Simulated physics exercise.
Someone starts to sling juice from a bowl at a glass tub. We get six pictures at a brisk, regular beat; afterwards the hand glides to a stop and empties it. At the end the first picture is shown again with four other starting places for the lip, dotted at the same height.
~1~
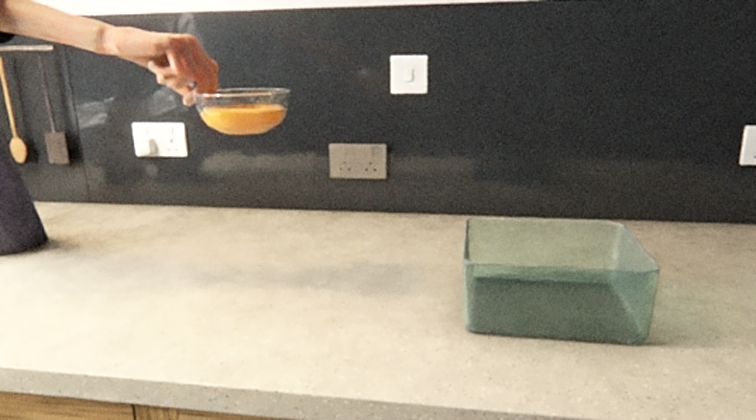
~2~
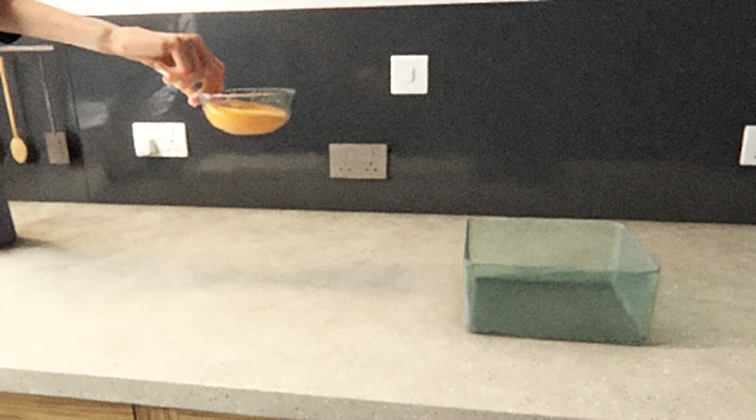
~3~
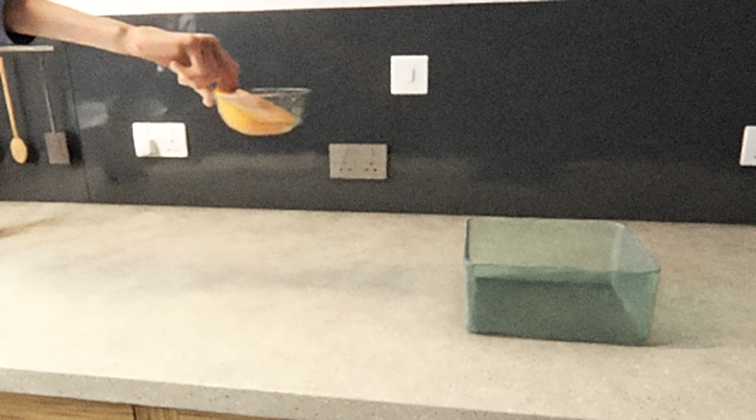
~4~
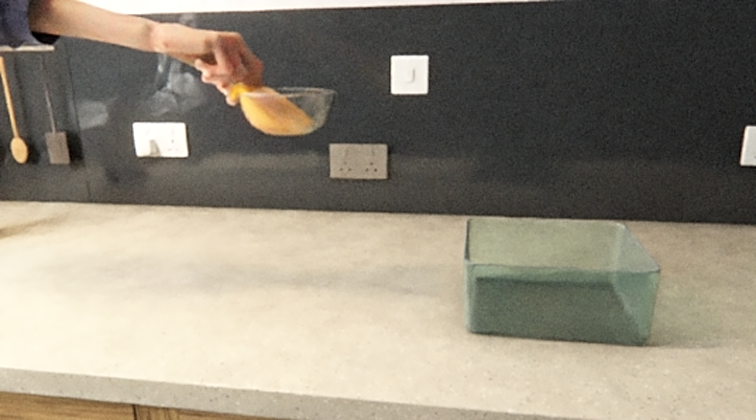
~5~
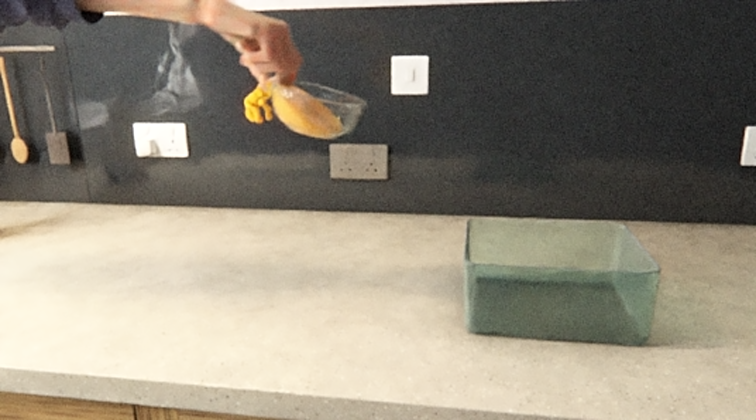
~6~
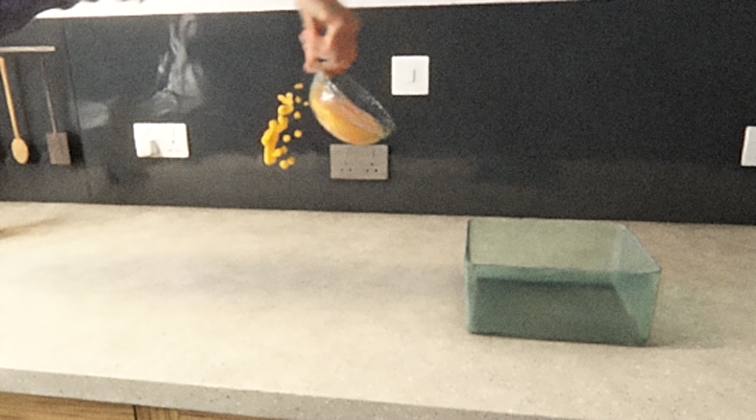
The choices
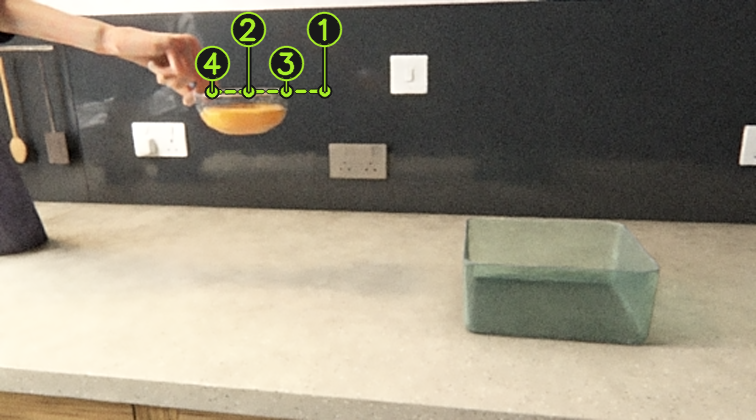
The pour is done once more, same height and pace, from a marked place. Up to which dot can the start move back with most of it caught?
2.
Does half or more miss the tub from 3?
No, that is safe.
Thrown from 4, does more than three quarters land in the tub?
No, it does not.
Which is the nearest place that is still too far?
4.
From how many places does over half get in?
Three of the four.
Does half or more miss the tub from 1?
No, that is safe.
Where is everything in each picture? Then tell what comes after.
The first picture shows upright, lip at (285, 91); tub from (464, 329) to (647, 341); nothing has left yet.
The second picture shows upright, lip at (291, 91); nothing has left yet.
The third picture shows upright, lip at (306, 91); juice is over the rim, down to (229, 92).
The fourth picture shows upright, lip at (331, 92); juice is over the rim, down to (242, 97).
The fifth picture shows tipped about 15°, lip at (364, 104); juice is over the rim, down to (264, 119).
The sixth picture shows tipped about 42°, lip at (394, 128); juice is over the rim, down to (288, 164).
On the marked copy, 1 at (324, 91); 2 at (248, 91); 3 at (286, 91); 4 at (212, 91).
With 1, about 77 % lands in the tub, 18 % falls short and 4 % goes beside or beyond.
With 2, about 62 % lands in the tub, 23 % falls short and 15 % goes beside or beyond.
With 3, about 71 % lands in the tub, 20 % falls short and 9 % goes beside or beyond.
With 4, about 25 % lands in the tub, 69 % falls short and 6 % goes beside or beyond.
